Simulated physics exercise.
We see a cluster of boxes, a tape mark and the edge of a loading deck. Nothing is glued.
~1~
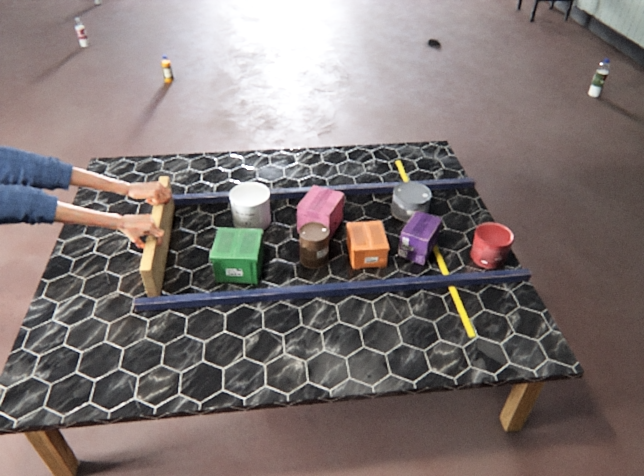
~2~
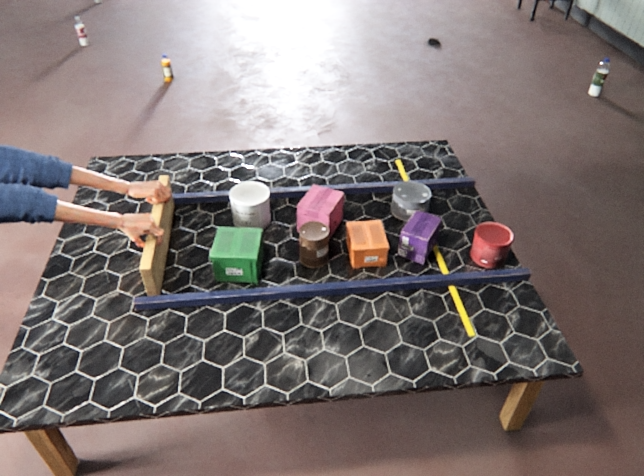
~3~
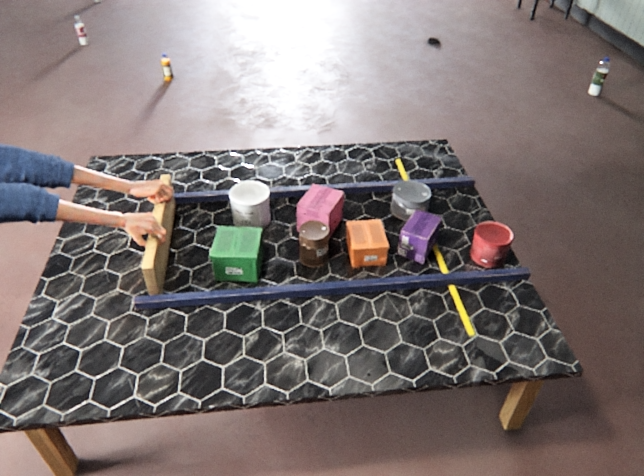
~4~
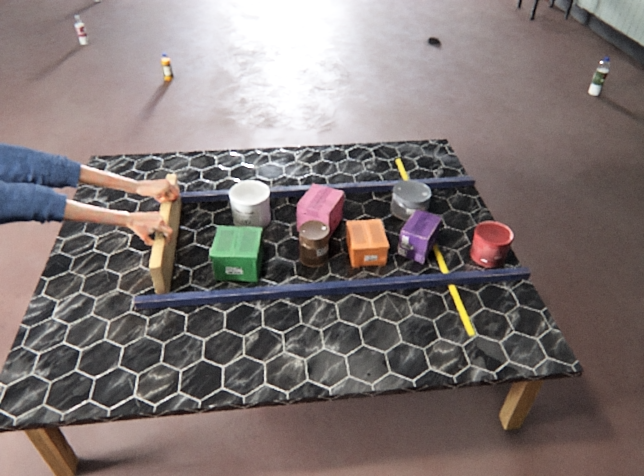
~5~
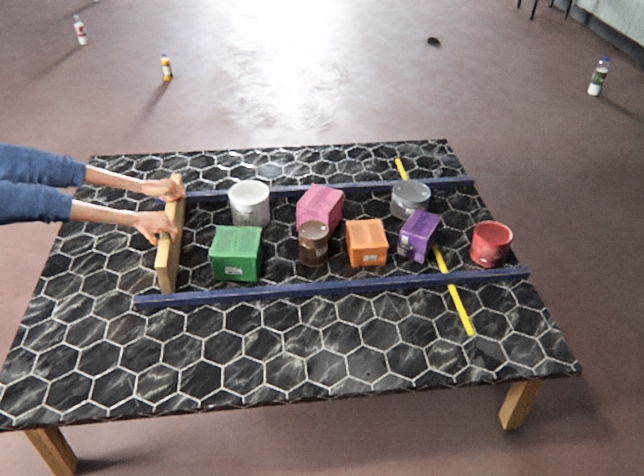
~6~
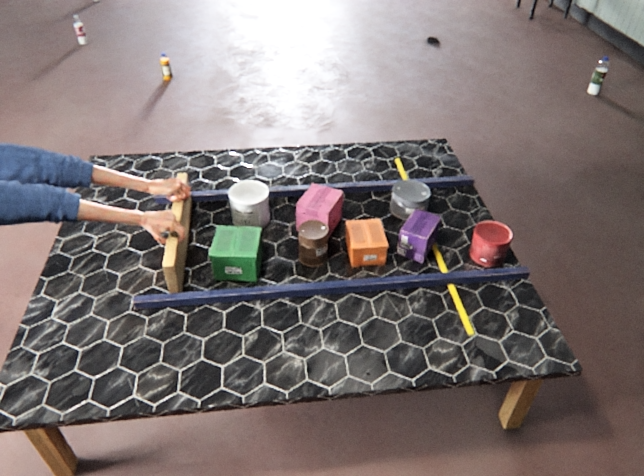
On a table with a black hexagon pattern, boxes and round containers in several colours sit between two blue rails, near a yellow tape mark. From the left, two hands slide a wooden plank slightly rightward toward the green and white containers, while all the containers stay where they are.
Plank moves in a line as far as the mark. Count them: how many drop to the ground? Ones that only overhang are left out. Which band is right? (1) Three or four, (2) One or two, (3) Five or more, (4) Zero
1.
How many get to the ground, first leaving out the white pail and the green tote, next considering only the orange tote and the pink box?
In the first try 2, in the other 2.
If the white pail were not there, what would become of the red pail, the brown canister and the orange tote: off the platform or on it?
Well, the red pail leaves the top, the brown canister hangs in there, and the orange tote leaves the top.
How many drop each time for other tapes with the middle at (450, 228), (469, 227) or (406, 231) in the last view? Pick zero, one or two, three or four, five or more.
At least five; five or over; one to two.
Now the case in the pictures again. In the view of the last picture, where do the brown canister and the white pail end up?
Close to (494, 234); the other close to (438, 194).
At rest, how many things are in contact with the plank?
In total, 2.
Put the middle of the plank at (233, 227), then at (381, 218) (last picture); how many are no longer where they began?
The count reaches 2 first and 8 second.
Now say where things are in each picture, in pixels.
Red pail (491, 246); grey canister (411, 202); purple parcel (420, 237); plank (160, 234); tape (428, 232), in the first picture.
Grey canister (411, 201); brown canister (314, 244), in the second picture.
Purple parcel (420, 236); white pail (251, 207), in the third picture.
Red pail (491, 244); plank (168, 232), in the fourth picture.
Grey canister (410, 200); green tote (238, 255), in the fifth picture.
Red pail (490, 244); grey canister (410, 200); purple parcel (419, 235); plank (179, 231); tape (427, 230), in the sixth picture.
A little later, none off yet; red pail at rest near (490, 244); grey canister at rest near (410, 200); purple parcel at rest near (419, 235).
Next, none off yet; red pail at rest near (490, 244); grey canister at rest near (410, 200); purple parcel shifted about its own width near (446, 234).
Later still, none off yet; red pail tilted well over near (542, 261); grey canister shifted a little near (426, 193); purple parcel shifted well along near (507, 232).
When it is over, the number that fall off is three or four; down, orange tote, purple parcel and red pail.
